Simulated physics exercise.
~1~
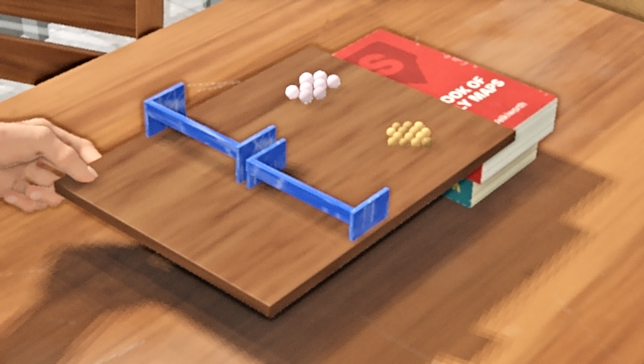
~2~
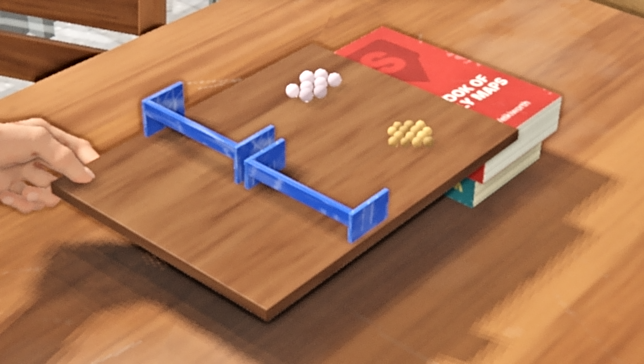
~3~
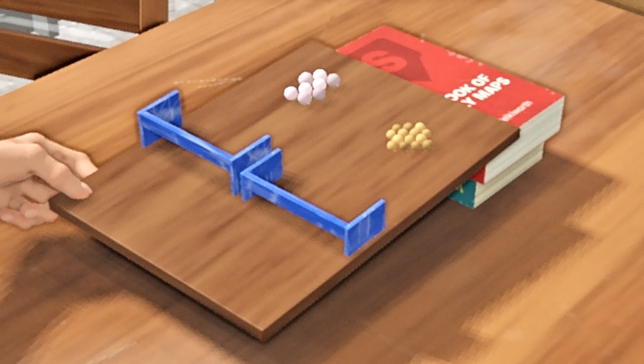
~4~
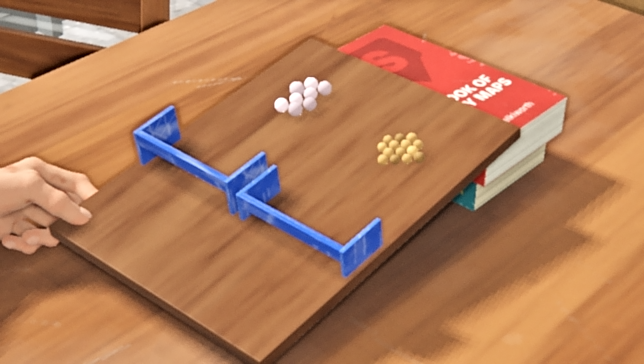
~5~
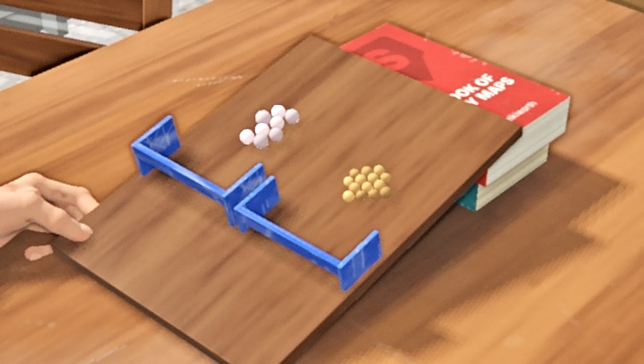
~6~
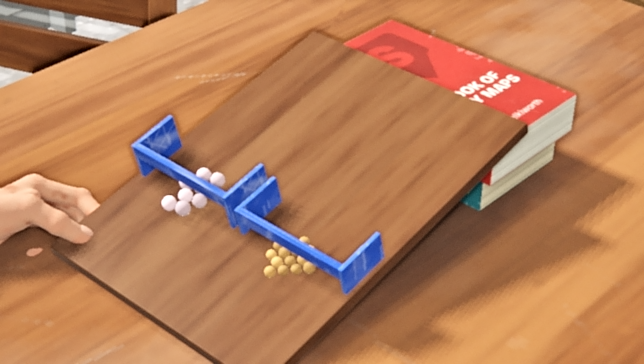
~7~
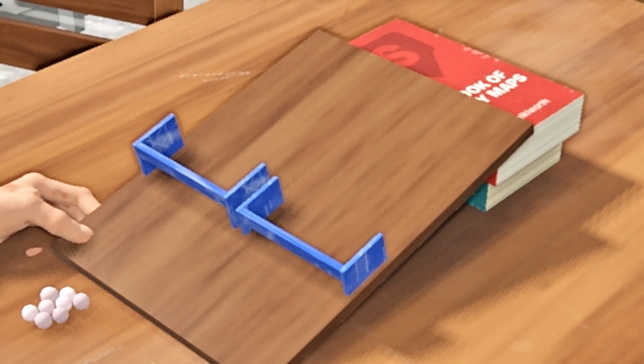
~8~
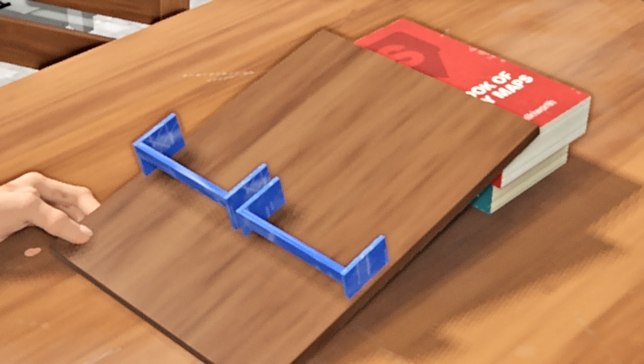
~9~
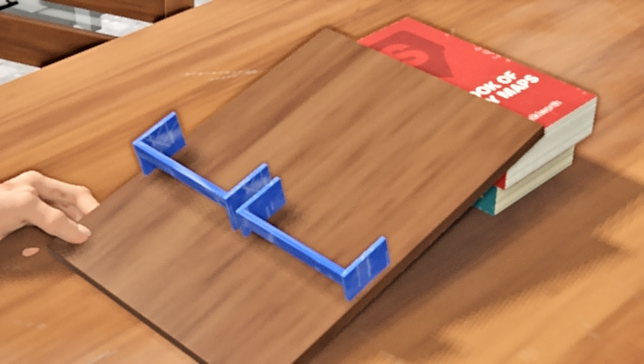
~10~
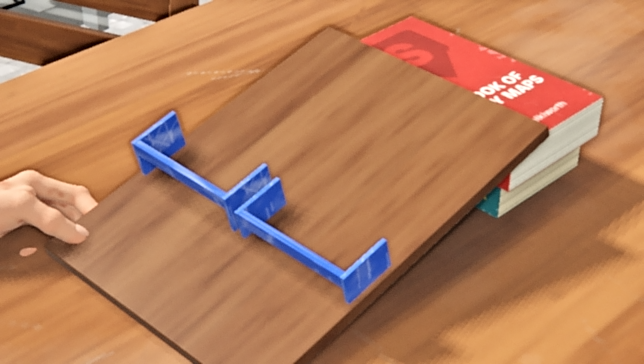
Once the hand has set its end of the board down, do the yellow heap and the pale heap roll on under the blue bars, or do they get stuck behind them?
Both heaps roll on under the blue bars. Neither the nearer yellow balls nor the farther pale ones are held back, and the board is left empty.
